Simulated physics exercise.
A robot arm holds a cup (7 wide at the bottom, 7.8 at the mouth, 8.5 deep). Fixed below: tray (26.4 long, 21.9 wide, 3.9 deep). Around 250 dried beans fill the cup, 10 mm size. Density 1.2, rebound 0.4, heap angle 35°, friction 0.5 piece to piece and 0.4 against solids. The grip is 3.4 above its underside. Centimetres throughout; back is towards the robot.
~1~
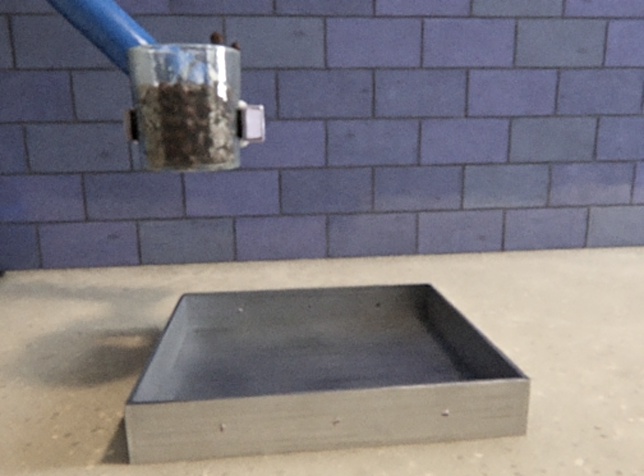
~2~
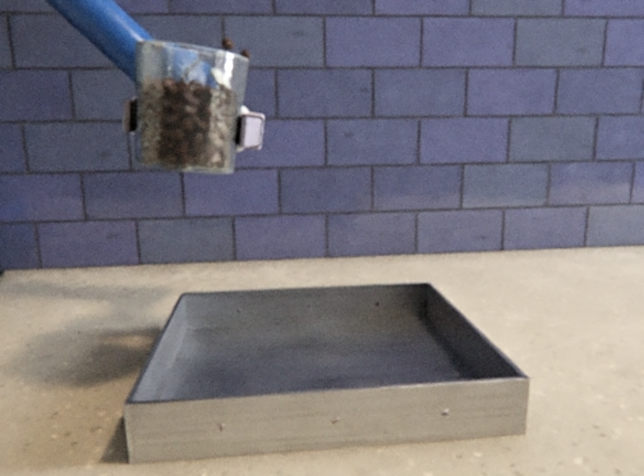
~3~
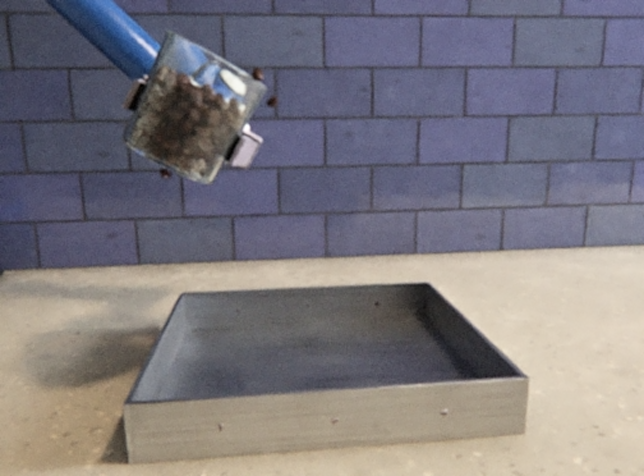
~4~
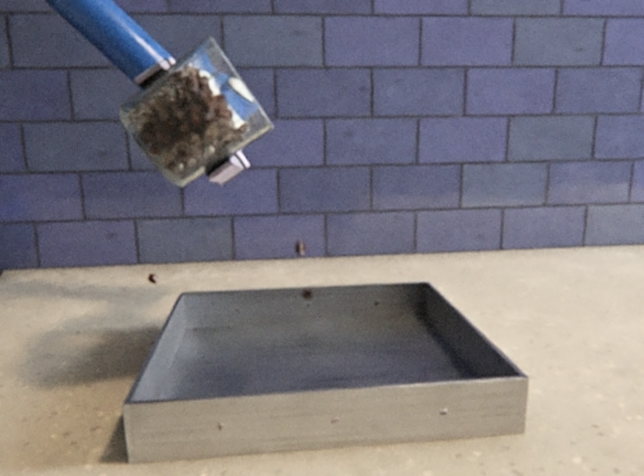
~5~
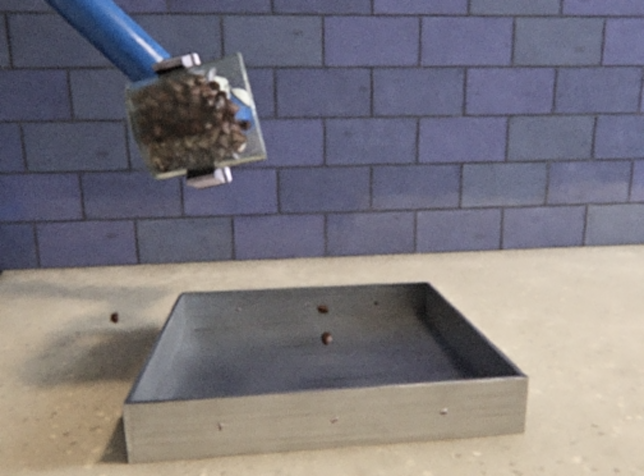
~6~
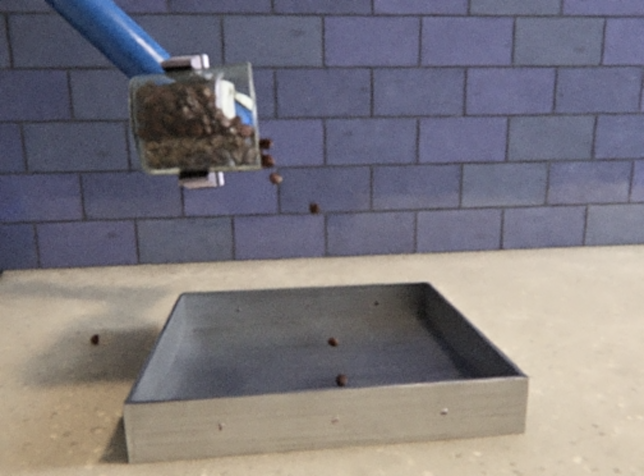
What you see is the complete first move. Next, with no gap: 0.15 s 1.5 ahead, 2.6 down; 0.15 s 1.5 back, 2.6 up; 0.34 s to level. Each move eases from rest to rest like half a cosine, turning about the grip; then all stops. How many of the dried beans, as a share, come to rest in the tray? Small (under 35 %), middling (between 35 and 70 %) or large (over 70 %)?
Answer: Small; under 35 % of the dried beans finish in the tray.
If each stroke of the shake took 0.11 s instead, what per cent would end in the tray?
It would be near 15 per cent.
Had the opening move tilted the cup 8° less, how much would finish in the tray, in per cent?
It would be near 5 per cent.
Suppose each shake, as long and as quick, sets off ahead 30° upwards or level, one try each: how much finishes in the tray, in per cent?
Some 30 and 30 per cent.
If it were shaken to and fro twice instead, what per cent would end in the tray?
In that case some 10 per cent.
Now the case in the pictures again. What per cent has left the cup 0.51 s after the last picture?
Near 10 per cent so far.
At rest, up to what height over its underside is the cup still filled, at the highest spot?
About 7.0 cm.
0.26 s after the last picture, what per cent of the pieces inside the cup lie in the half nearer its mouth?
About 40 per cent.
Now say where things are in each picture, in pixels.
The first frame shows the cup middle at (188, 113), level; upper third of the load around (188, 101), from x 145 to 235, top at y 40; 247 in the cup.
The second frame shows the cup middle at (189, 113), tilted 8° forward; upper third of the load around (184, 100), from x 145 to 245, top at y 45; 246 in the cup, 1 in flight or on a rim.
The third frame shows the cup middle at (192, 114), tilted 30° forward; upper third of the load around (182, 101), from x 135 to 275, top at y 75; 244 in the cup, 3 in flight or on a rim.
The fourth frame shows the cup middle at (196, 117), tilted 56° forward; upper third of the load around (185, 101), from x 135 to 310, top at y 75; 244 in the cup, 1 in the tray, 2 in flight or on a rim.
The fifth frame shows the cup middle at (198, 121), tilted 78° forward; upper third of the load around (181, 102), from x 115 to 325, top at y 80; 244 in the cup, 2 in the tray, 1 on the table or floor.
The sixth frame shows the cup middle at (198, 122), tilted 86° forward; upper third of the load around (176, 109), from x 95 to 340, top at y 85; 241 in the cup, 2 in the tray, 1 on the table or floor, 3 in flight or on a rim.
Then, 0.26 s on, tilted 86° forward, highest piece 24 above the table; 224 in the cup, 15 in the tray, 1 on the table or floor, 7 in flight or on a rim.
Then, 0.51 s on, tilted 27° forward, highest piece 26 above the table; 218 in the cup, 28 in the tray, 1 on the table or floor.
Then, 0.84 s on, level, highest piece 25 above the table; 217 in the cup, 29 in the tray, 1 on the table or floor.
Then, 1.89 s on, level, highest piece 25 above the table; 217 in the cup, 29 in the tray, 1 on the table or floor.
In the end, 217 in the cup, 29 in the tray, 1 on the table or floor. That is 12 % in the tray.
